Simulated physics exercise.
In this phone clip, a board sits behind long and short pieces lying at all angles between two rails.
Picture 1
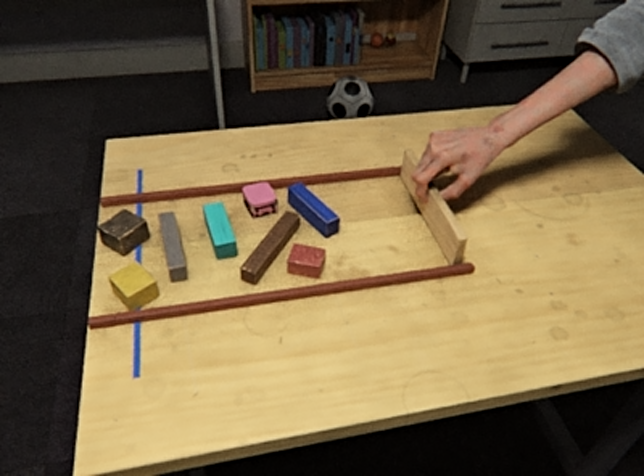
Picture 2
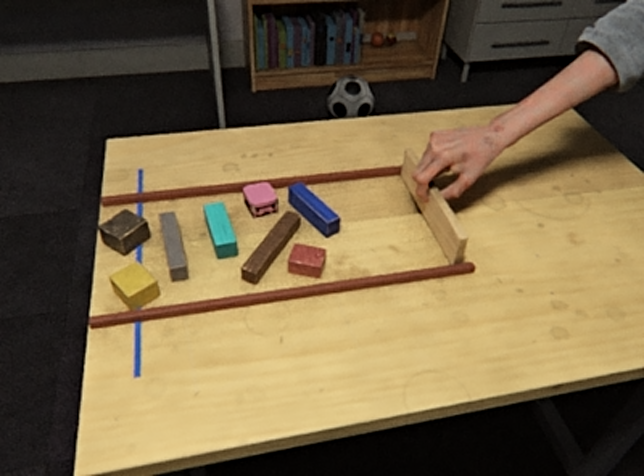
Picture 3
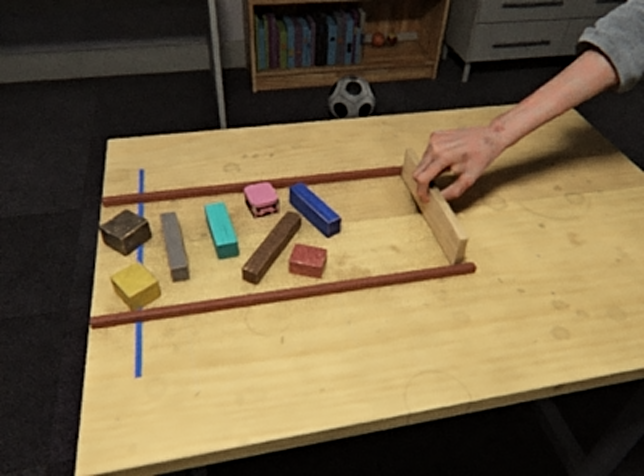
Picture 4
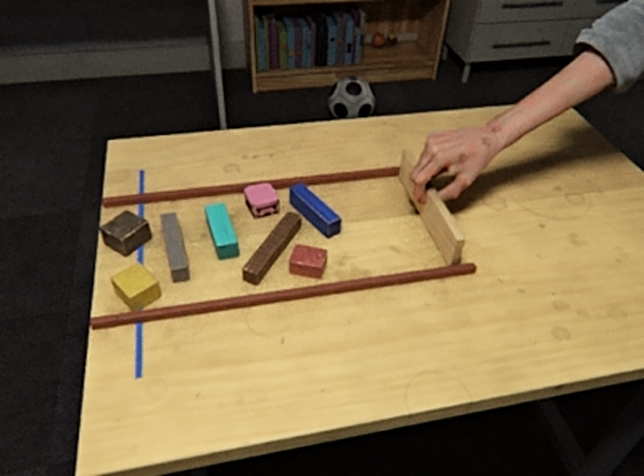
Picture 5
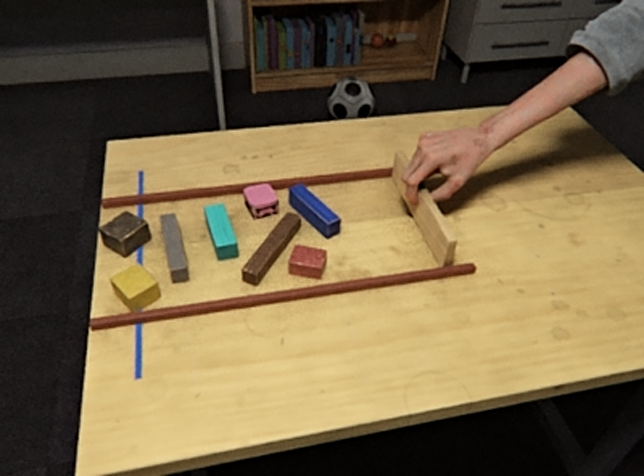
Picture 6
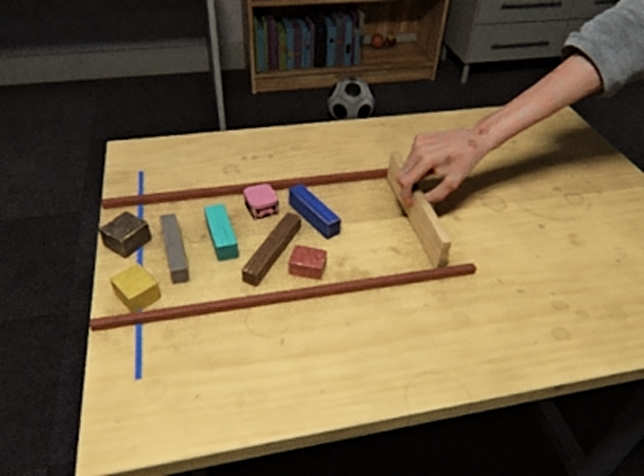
A hand slides a wooden board slightly left between two rails toward scattered, unmoving coloured blocks.
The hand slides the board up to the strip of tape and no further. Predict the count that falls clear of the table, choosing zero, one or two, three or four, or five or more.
I predict the tally of drops will be above two but under five.
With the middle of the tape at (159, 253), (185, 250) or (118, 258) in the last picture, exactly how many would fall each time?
Try 1: 3; try 2: 1; try 3: 6.
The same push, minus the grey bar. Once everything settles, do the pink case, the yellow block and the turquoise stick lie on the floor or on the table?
Note: Pink case is on by the end; yellow block is off by the end; turquoise stick is off by the end.
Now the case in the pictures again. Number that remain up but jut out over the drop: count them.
2.
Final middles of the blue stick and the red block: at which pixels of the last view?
(130, 231) and (120, 294).
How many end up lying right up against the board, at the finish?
Number in contact with it: 2.
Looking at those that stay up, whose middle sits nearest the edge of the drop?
That's the brown bar.
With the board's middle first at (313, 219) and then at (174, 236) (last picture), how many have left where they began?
I make it 3 at the first spot and 8 at the other.
Early on, none off yet; black block at rest near (126, 234); yellow block at rest near (136, 288); grey bar at rest near (174, 247).
A while later, one off so far; black block on its side near (75, 286); yellow block travelled about its own width near (105, 299); grey bar travelled about its own width near (105, 253).
Finally, the number that fall off is three or four; lost, turquoise stick, grey bar, yellow block and black block.
